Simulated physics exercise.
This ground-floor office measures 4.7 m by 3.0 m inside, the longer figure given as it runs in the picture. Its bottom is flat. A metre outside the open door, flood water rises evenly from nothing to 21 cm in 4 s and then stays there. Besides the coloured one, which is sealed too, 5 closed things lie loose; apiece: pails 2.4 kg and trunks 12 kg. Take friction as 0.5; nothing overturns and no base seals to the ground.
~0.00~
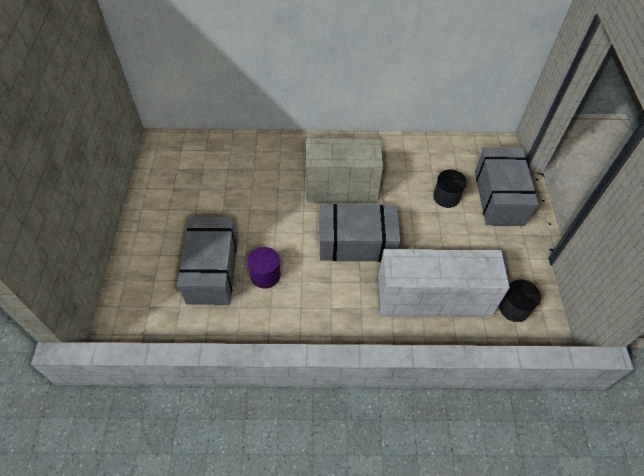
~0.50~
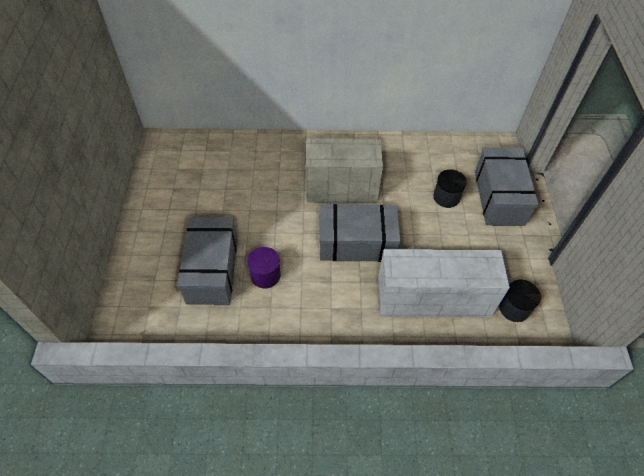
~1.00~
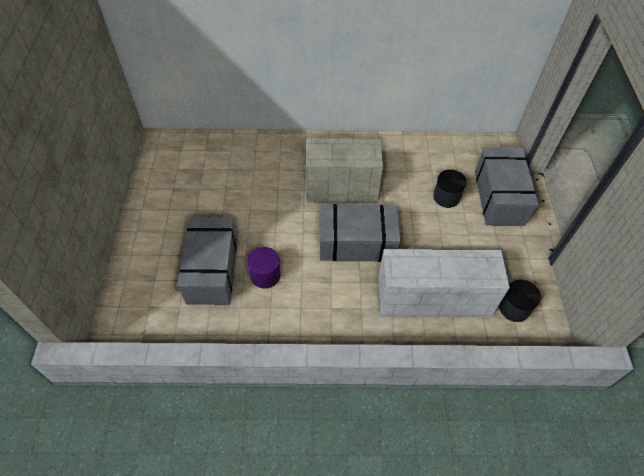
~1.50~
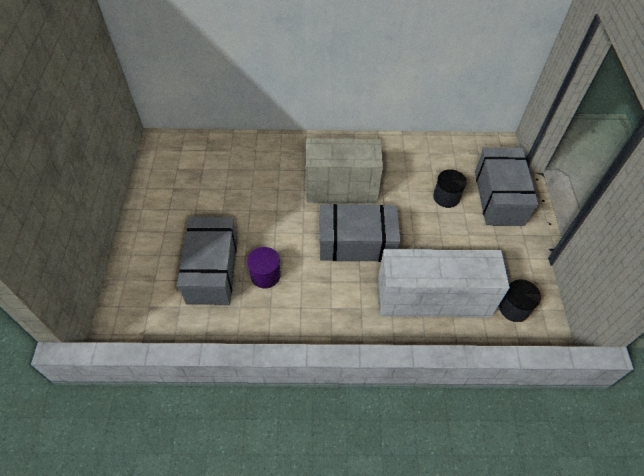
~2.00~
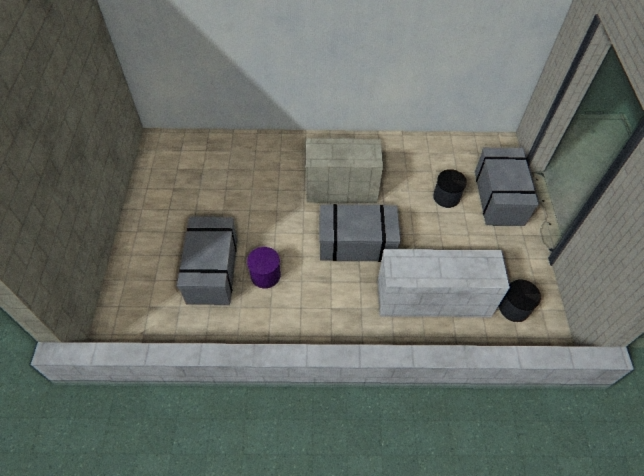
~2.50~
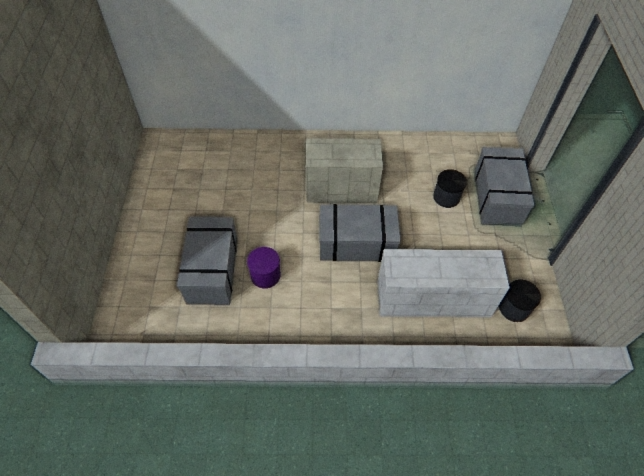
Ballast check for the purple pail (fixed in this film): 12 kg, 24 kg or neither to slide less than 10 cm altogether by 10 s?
I expect that the lower weight is enough.
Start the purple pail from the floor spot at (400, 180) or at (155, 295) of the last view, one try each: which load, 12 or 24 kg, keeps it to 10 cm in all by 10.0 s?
In that order: Only the larger holds; either load holds.
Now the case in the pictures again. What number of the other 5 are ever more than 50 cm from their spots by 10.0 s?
That makes 4.
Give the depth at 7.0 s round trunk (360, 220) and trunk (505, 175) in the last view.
Roughly 5 and 8 cm.
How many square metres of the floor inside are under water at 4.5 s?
Some 5.0 m2.
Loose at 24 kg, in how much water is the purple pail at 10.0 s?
Roughly 11 cm.
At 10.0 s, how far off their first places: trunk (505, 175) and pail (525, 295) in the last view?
In that order: 200 cm, 20 cm.
After 3.5 s the purple pail would be 0 cm from its start with 12 kg and 0 cm from its start with 24 kg; 0 cm of water round it then.
After 4.5 s the purple pail would be 0 cm from its start with 12 kg and 0 cm from its start with 24 kg; 0 cm of water round it then.
After 7.0 s the purple pail would be 0 cm from its start with 12 kg and 0 cm from its start with 24 kg; 6 cm of water round it then.
After 10.0 s the purple pail would be 0 cm from its start with 12 kg and 0 cm from its start with 24 kg; 11 cm of water round it then.
